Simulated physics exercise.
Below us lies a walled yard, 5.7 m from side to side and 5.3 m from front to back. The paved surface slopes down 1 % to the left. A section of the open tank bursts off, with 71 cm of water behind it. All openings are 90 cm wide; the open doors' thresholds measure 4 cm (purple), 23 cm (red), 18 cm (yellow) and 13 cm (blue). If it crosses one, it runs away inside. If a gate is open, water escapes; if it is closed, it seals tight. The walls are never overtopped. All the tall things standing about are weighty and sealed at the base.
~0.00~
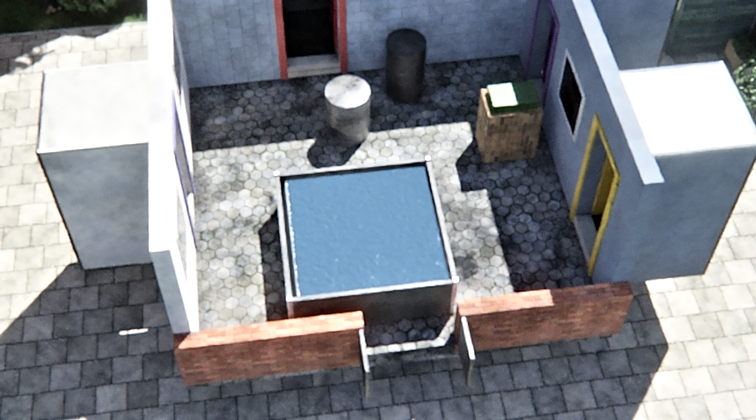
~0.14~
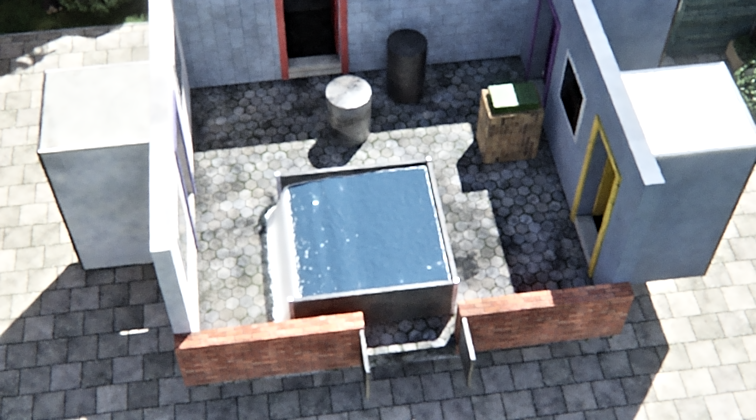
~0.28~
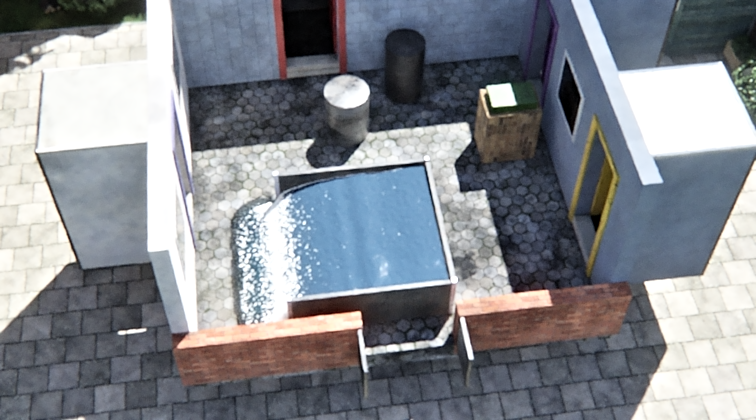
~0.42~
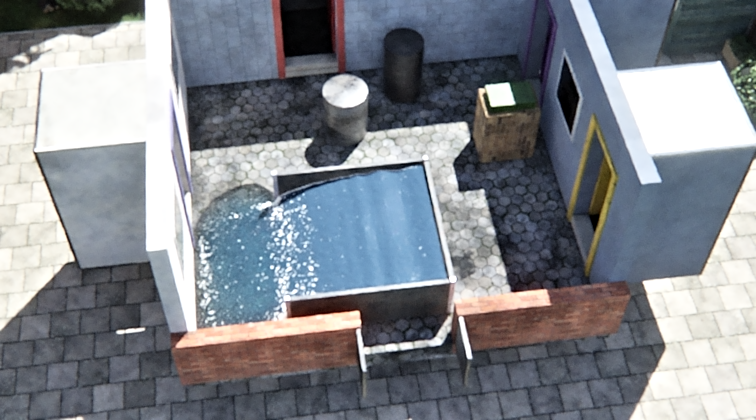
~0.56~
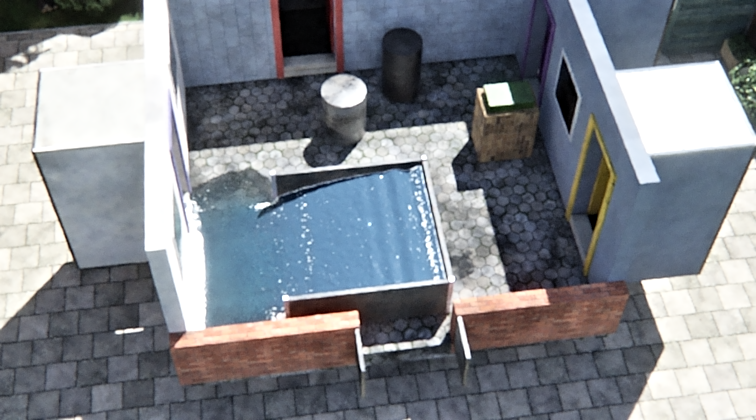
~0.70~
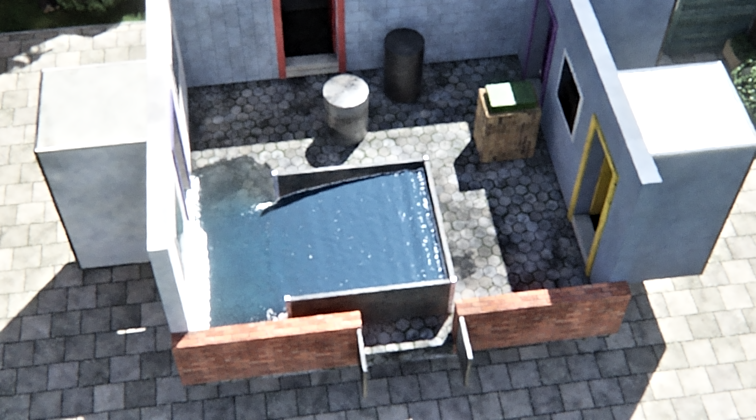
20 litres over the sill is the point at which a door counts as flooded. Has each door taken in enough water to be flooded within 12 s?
Outcome: At the purple door the inflow will break the limit; at the red door the inflow will remain within the limit; at the yellow door the inflow will remain within the limit; at the blue door the inflow will break the limit.
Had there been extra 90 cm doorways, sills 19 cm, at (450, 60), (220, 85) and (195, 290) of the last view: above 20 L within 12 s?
So, in the order given, it's shy of the mark, then beyond the mark, then beyond the mark.
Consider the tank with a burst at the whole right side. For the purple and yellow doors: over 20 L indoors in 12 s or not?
Purple door surpasses it, yellow door surpasses it.
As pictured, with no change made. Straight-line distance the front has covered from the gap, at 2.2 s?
Around 4.0 metres.
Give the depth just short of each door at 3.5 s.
In centimetres - purple: 0, red: 18, yellow: 8, blue: 23.
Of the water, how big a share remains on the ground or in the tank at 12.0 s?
Around 78 per cent of the water.
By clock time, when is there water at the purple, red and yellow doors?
Times: Purple 4.5 seconds, red 2.4 seconds, yellow 3.2 seconds.
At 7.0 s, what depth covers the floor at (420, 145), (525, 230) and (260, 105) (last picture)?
Spot one 3 cm, spot two 5 cm, spot three 12 cm.
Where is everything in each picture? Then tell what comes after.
The first frame shows the open tank at (363, 229) is whole and still, 71 cm deep.
In the second frame, water pours out at (288, 258) and has run 1.1 m, to a hidden place; typically 9 cm deep outside, 71 cm at the open tank's back.
In the third frame, the front is at (256, 203), 1.3 m from the gap at (286, 258); 1.4 m2 of floor is under water; 71 cm left at the back of the open tank.
In the fourth frame, the front is at a hidden place, 1.6 m from the gap at (285, 258); 3.1 m2 of floor is under water; 70 cm left at the back of the open tank.
In the fifth frame, the front is at (194, 194), 2.0 m from the gap at (284, 259); 3.9 m2 of floor is under water; 63 cm left at the back of the open tank.
In the sixth frame, the front is at (192, 177), 2.3 m from the gap at (286, 259); 4.2 m2 of floor is under water; 59 cm left at the back of the open tank.
After 1.4 s water covers 20 % of the floor and is deepest (62 cm) near (198, 348); purple door not reached, red door not reached, yellow door not reached, blue door 38 cm at the sill, 99 L in.
After 2.2 s water covers 35 % of the floor and is deepest (50 cm) near (199, 359); purple door not reached, red door not reached, yellow door not reached, blue door 35 cm at the sill, 230 L in.
After 3.5 s water covers 55 % of the floor and is deepest (35 cm) near (188, 90); purple door not reached, red door 18 cm at the sill, 0 L in, yellow door 8 cm at the sill, 0 L in, blue door 23 cm at the sill, 326 L in.
After 7.0 s water covers 95 % of the floor and is deepest (23 cm) near (199, 359); purple door 9 cm at the sill, 23 L in, red door 16 cm at the sill, 0 L in, yellow door 2 cm at the sill, 0 L in, blue door 16 cm at the sill, 362 L in.
After 12.0 s water covers 95 % of the floor and is deepest (12 cm) near (194, 234); purple door 6 cm at the sill, 40 L in, red door 12 cm at the sill, 0 L in, yellow door 9 cm at the sill, 0 L in, blue door 12 cm at the sill, 369 L in.
